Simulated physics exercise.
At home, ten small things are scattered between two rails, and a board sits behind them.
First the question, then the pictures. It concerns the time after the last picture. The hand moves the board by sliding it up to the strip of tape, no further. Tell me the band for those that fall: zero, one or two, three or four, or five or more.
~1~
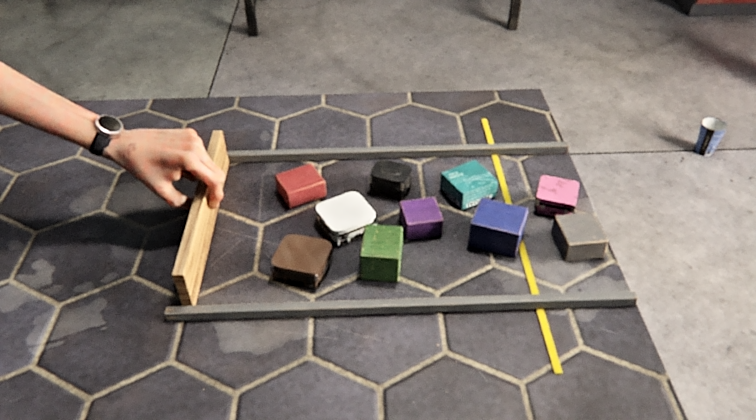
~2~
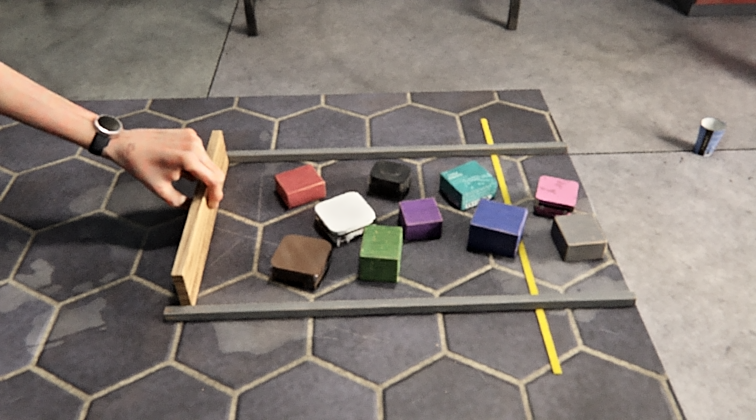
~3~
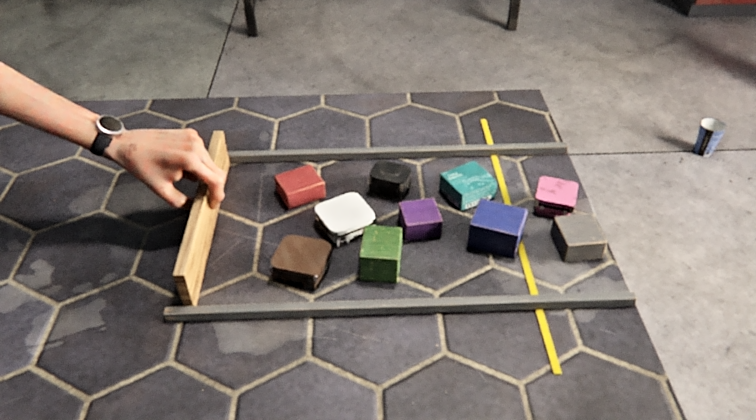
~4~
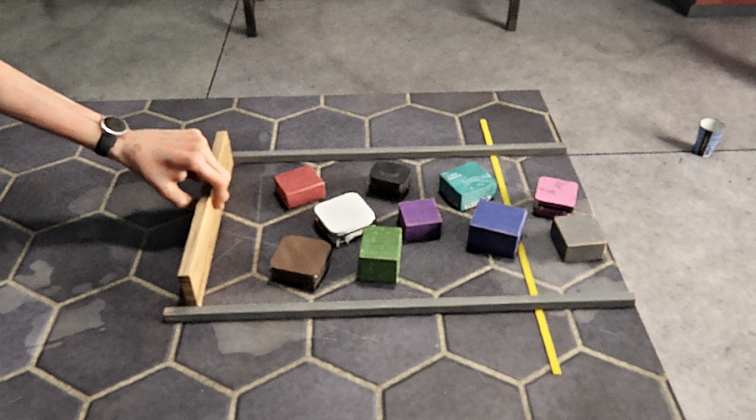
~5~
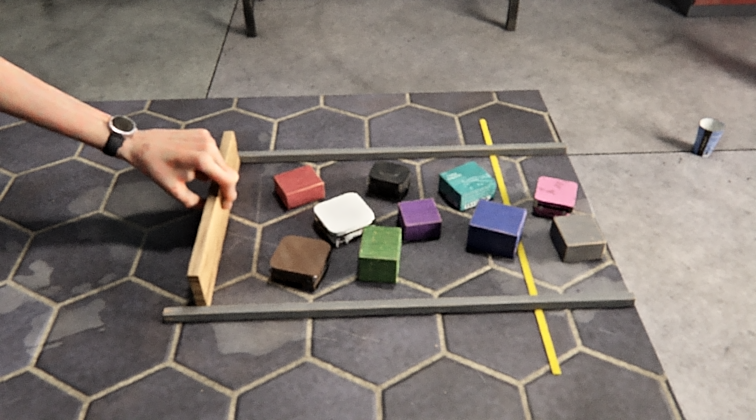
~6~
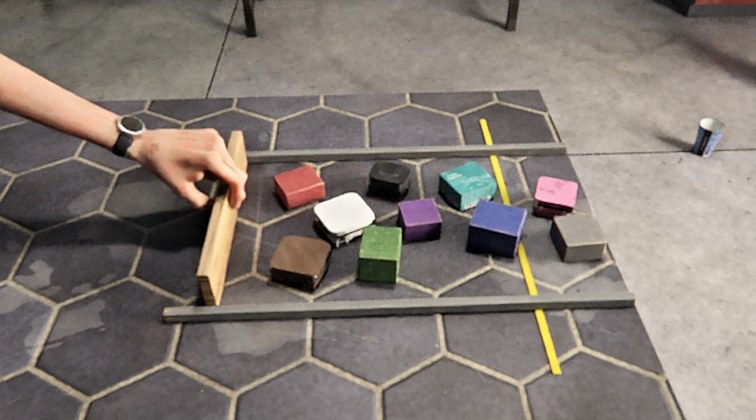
Once it stops, the band for pieces knocked off is three to four, pretty clearly.
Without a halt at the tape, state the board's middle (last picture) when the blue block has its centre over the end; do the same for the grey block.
The middle is at (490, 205) when it's the blue block, and at (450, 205) when it's the grey block.
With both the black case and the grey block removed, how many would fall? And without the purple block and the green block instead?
In the first try 2, in the other 2.
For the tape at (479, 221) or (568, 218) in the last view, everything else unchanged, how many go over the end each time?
Floor count: 1; 6.
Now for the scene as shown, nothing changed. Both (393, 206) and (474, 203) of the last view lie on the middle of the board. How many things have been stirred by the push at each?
The counts are 8 and 10.
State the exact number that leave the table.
3.
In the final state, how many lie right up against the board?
The count in contact is 4.
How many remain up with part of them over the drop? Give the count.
My count gives 1.
A little later, none off yet; grey block at rest near (577, 237); pink case at rest near (555, 199); blue block at rest near (496, 228).
Next, none off yet; grey block at rest near (579, 237); pink case at rest near (555, 199); blue block shifted about its own width near (531, 223).
When it is over, the number that fall off is three or four; down, blue block, pink case and grey block.
